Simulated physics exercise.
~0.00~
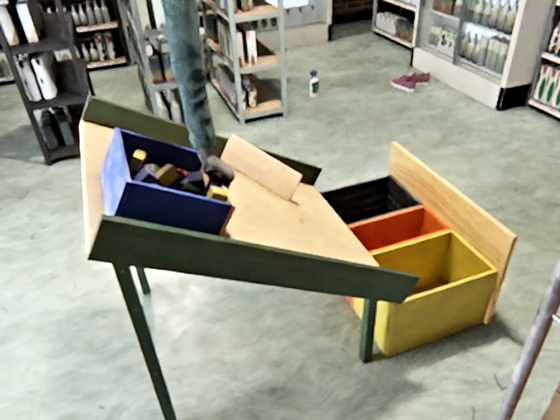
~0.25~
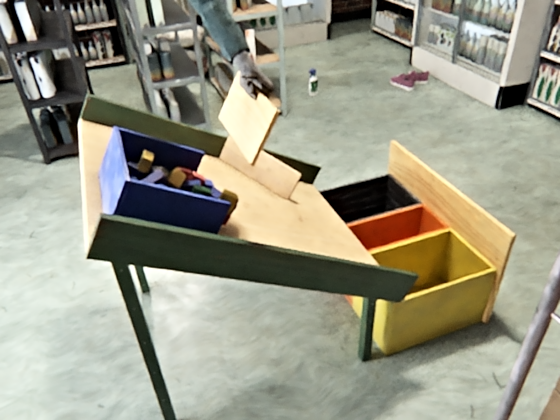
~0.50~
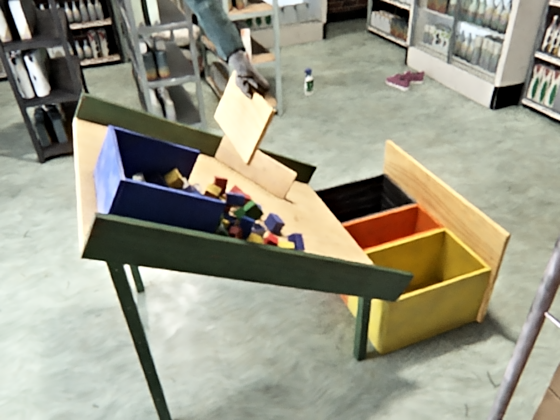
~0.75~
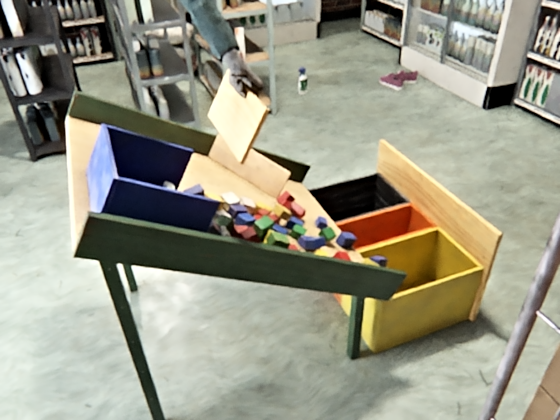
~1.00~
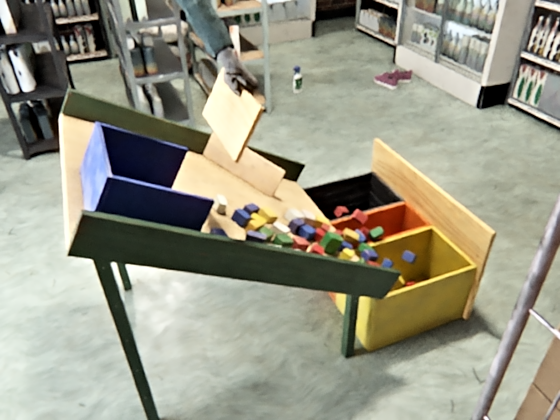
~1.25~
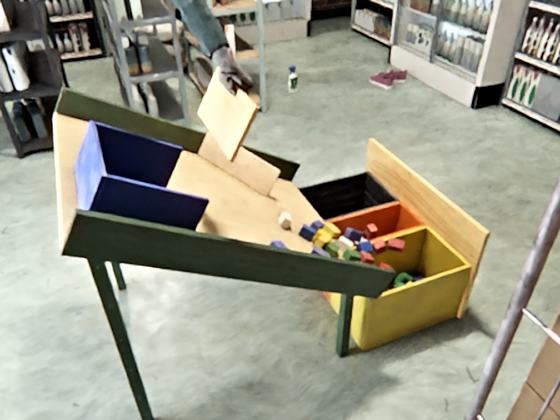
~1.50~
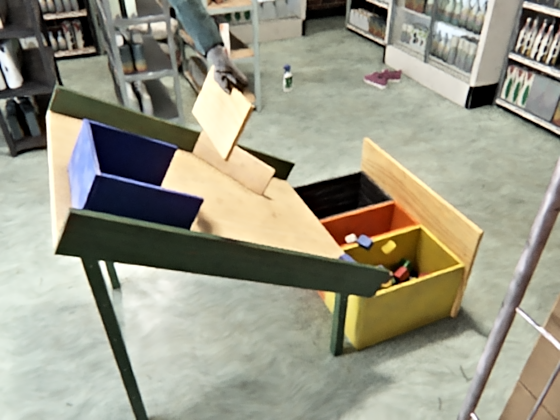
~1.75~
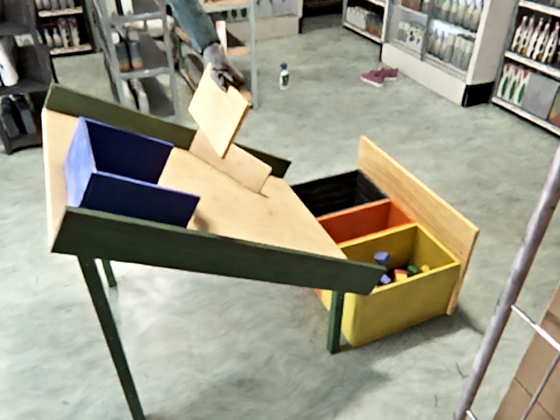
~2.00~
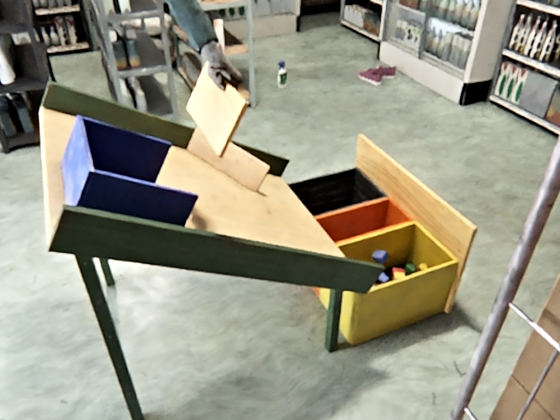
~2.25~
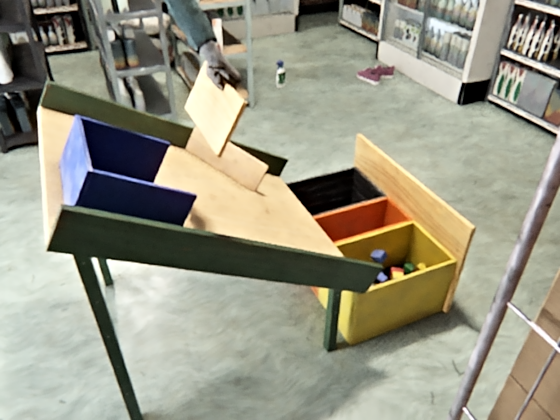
We see a hand lift a wooden gate from a blue pen on a tilted table, letting colorful toy blocks tumble down past an angled board towards black, orange and yellow bins; the slope empties, with some blocks visible in the nearest, yellow one.
